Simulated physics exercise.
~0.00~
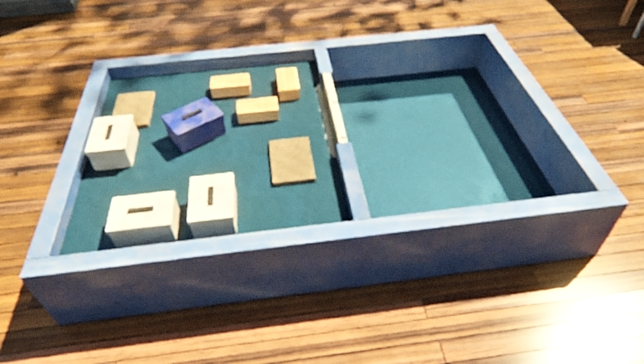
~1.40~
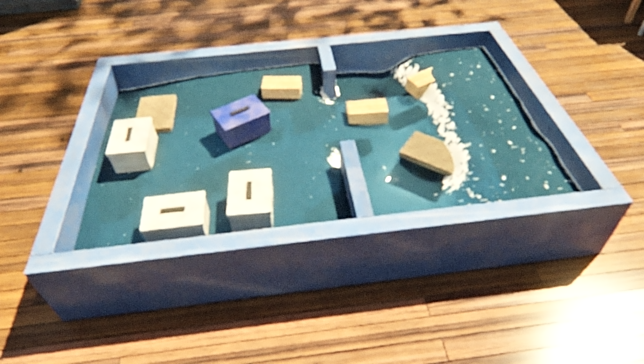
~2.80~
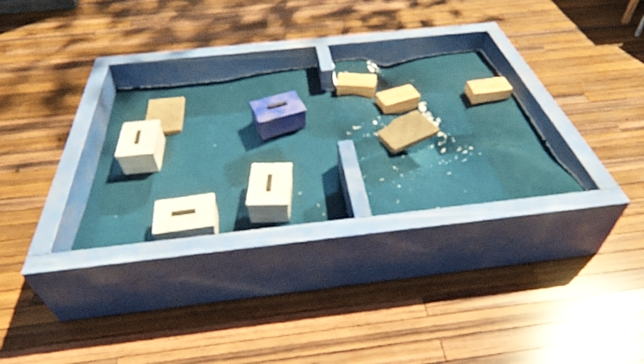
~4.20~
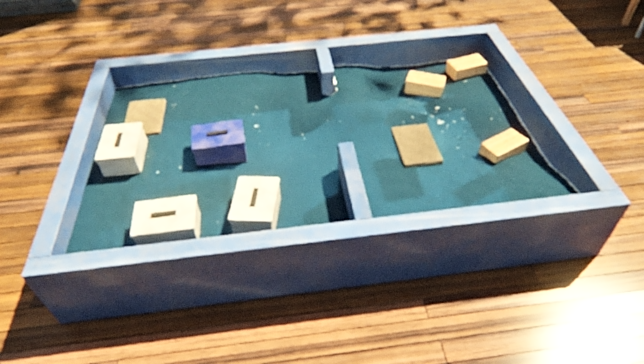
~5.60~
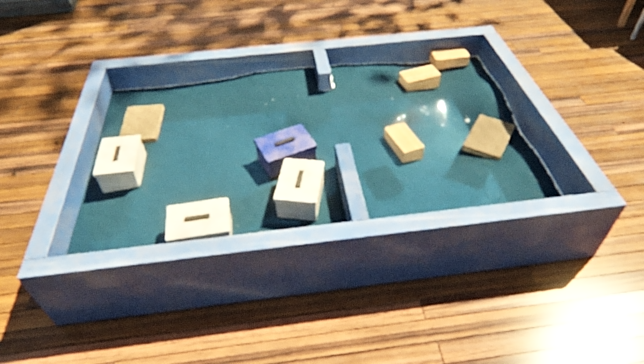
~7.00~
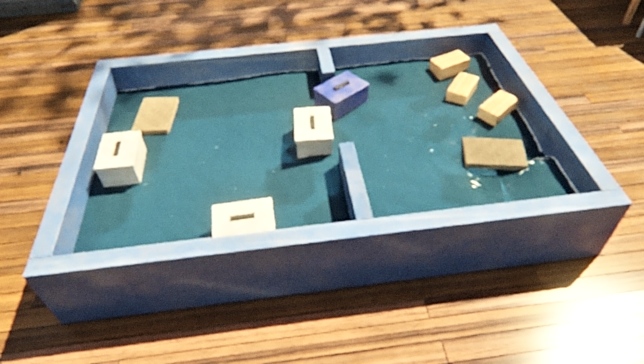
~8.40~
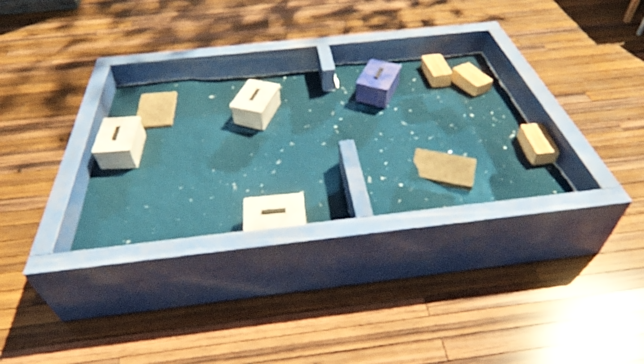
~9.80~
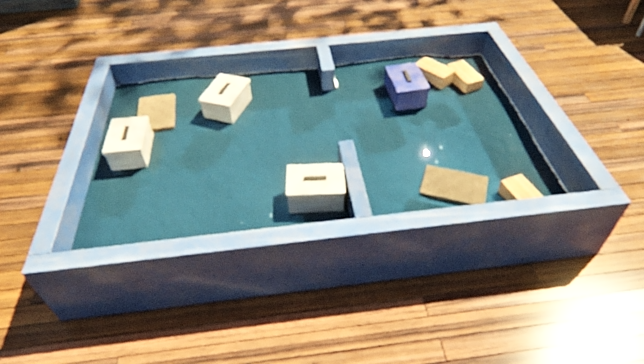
A shallow blue two-part tank sits on a sunlit wooden floor, seen from above by a slightly swaying camera. The left side holds a blue tote, three cream totes and several tan blocks, while the right side is empty. The divider opens and water rushes right, carrying blocks through the gap in white foam. All the pieces float, and four blocks drift about the right side as the water calms. The blue tote wavers, then slides through the gap and ends afloat near two blocks at the upper right, while the cream totes and one block remain left.
